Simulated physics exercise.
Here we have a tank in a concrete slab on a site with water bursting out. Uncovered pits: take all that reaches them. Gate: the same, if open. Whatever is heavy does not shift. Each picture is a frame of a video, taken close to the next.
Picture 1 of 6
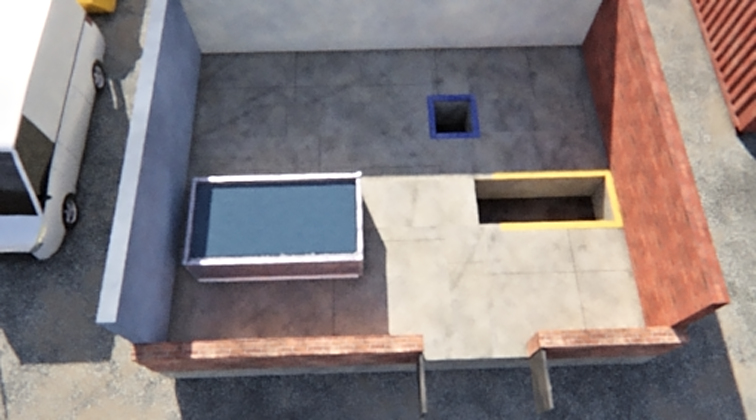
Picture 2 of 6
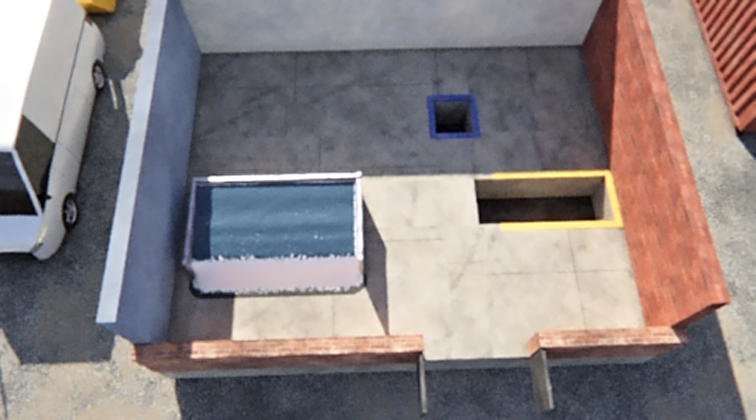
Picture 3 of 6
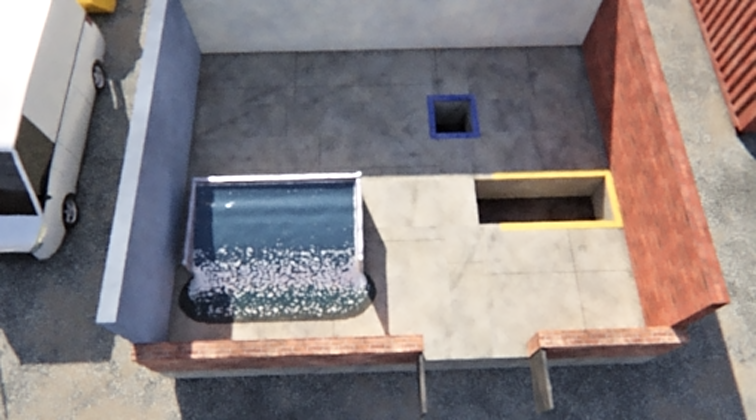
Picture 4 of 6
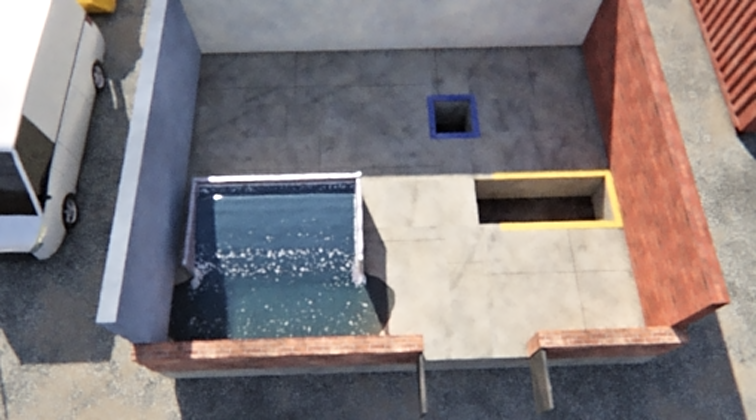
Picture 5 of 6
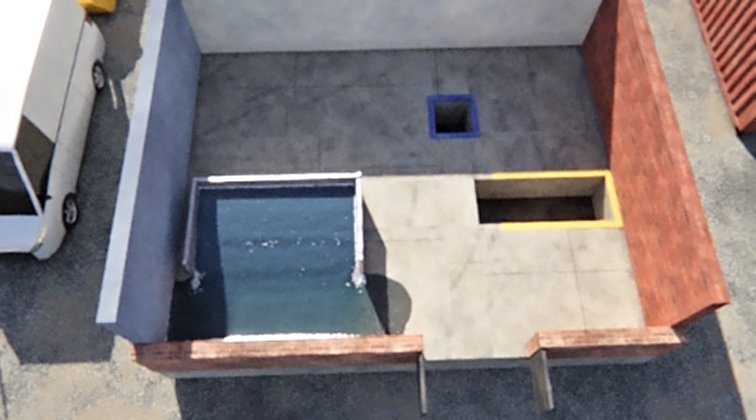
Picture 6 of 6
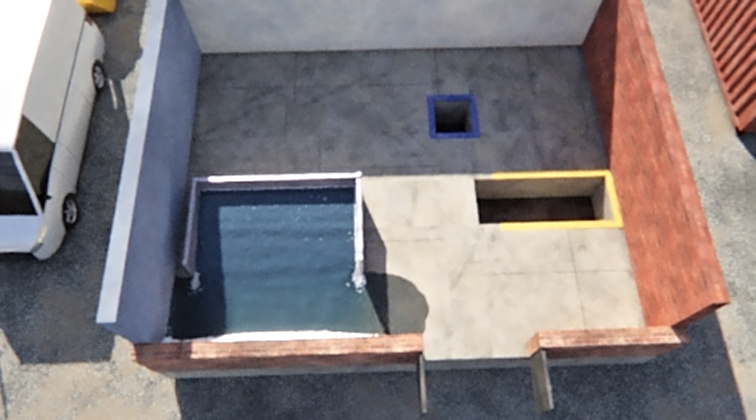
In a walled concrete yard beside a parked white vehicle, a full tank's front side gave way and water burst out, foaming toward the low brick wall, then spread right across the slab.
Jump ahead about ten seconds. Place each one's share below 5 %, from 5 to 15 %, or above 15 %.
The gate lies in the five-to-fifteen range; the yellow pit passes fifteen per cent; the blue pit fails to reach five per cent.
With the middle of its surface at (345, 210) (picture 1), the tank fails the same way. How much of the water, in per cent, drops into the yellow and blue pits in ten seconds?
So yellow takes 15 % and blue takes 2 %.
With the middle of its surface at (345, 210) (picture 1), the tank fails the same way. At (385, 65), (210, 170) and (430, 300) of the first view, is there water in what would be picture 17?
Spot 1 unwetted, spot 2 unwetted, and spot 3 wetted.
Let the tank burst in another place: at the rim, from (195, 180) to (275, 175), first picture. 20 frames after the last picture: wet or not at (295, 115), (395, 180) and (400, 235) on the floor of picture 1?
Going point by point: Waterlogged, left unwetted, left unwetted.
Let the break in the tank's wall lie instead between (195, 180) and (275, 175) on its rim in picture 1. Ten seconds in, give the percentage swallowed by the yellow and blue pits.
Per cent: Yellow 20, blue 20.
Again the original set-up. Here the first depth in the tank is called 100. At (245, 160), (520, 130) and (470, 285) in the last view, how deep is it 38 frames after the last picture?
At the three places, in the order asked: Around 2, 0 and 6 per cent.
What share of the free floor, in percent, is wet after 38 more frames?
I reckon 55 per cent or so.
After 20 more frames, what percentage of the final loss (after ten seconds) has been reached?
Log: Around 20 %, estimated.
A moment on, water covers 15 % of the floor; the gate 0 %, the yellow pit 0 %, the blue pit 0 %.
Next, water covers 30 % of the floor; the gate 1 %, the yellow pit 0 %, the blue pit 0 %.
Then, water covers 50 % of the floor; the gate 3 %, the yellow pit 5 %, the blue pit 0 %.
Later, water covers 55 % of the floor; the gate 6 %, the yellow pit 16 %, the blue pit 0 %.
In the end, water covers 65 % of the floor; the gate 9 %, the yellow pit 30 %, the blue pit 1 %.
